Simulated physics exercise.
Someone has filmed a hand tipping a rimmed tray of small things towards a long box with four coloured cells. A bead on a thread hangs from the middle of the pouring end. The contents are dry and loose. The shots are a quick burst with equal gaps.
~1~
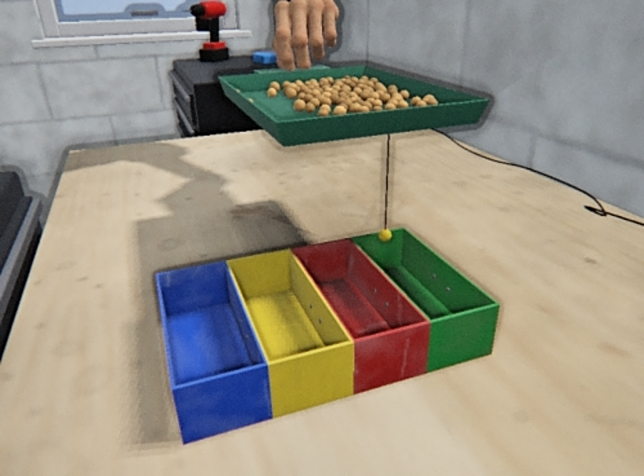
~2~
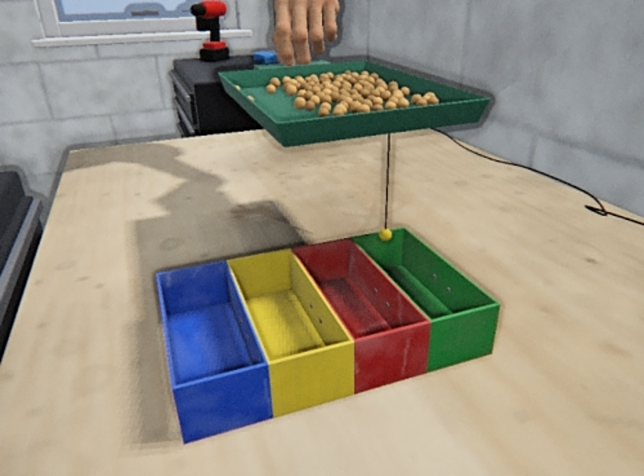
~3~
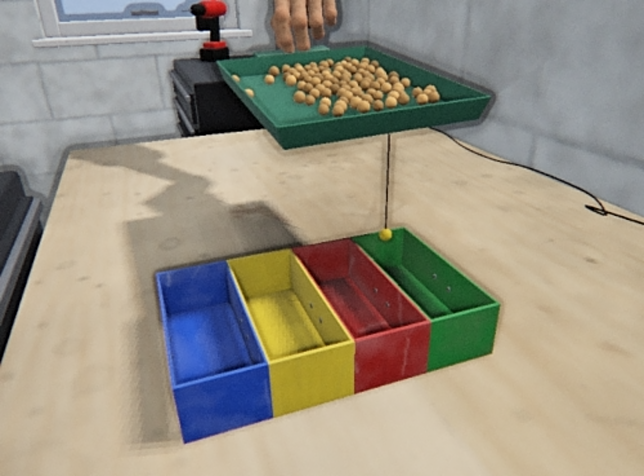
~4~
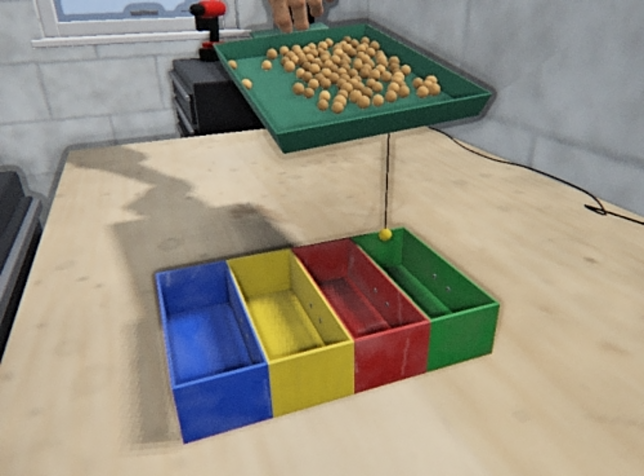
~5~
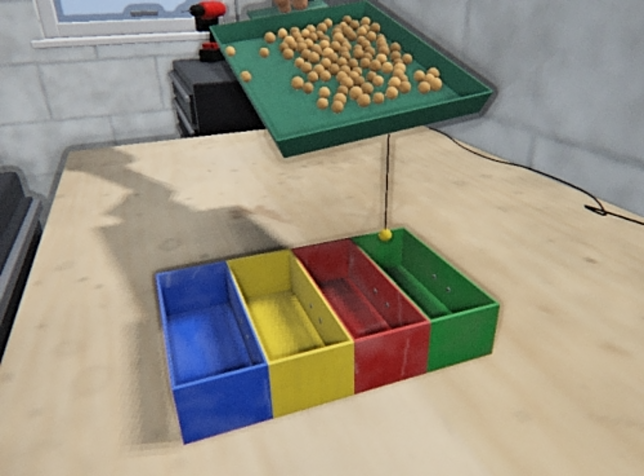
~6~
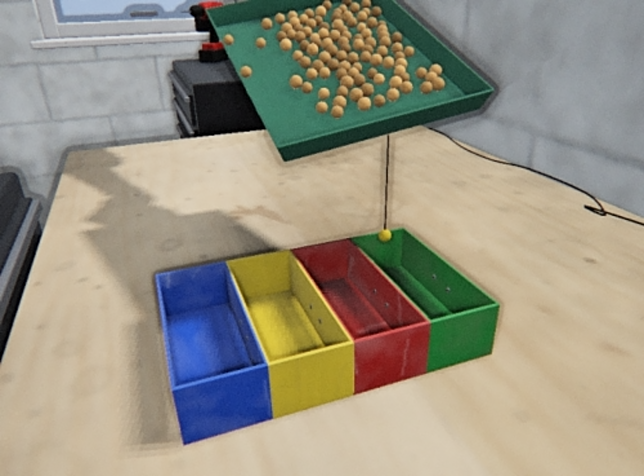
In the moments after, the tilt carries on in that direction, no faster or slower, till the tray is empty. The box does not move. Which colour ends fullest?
Most goes to the yellow cell.
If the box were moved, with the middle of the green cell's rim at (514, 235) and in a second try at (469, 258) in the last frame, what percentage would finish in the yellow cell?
In turn 0 and 50 in a hundred.
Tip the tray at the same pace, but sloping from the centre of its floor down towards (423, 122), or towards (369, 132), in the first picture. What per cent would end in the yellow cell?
In turn 0 and 20 in a hundred.
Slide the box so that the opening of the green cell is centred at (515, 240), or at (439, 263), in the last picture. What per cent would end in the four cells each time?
Near 40 % and 90 %.
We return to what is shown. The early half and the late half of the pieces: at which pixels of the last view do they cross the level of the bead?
Early half (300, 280), late half (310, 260).
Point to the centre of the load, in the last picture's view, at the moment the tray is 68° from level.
Near (313, 169).
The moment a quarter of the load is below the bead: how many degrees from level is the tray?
At some 70 degrees.
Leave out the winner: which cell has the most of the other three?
In second place: Red.
Shortly afterwards, tray tipped steeply; near half on the tray; near a quarter in the yellow cell; a little in the red cell; only a few in the blue cell; near a quarter falling or outside the box.
Next, tray tipped past a quarter turn; only a few on the tray; near half in the yellow cell; near a quarter in the red cell; only a few in the green cell; only a few in the blue cell; a little falling or outside the box.
Some moments later, tray tipped past a quarter turn; near half in the yellow cell; near a third in the red cell; only a few in the blue cell; only a few in the green cell; a little falling or outside the box.
In the end, tray tipped past a quarter turn; near half in the yellow cell; near a third in the red cell; only a few in the blue cell; only a few in the green cell; a little outside the box.
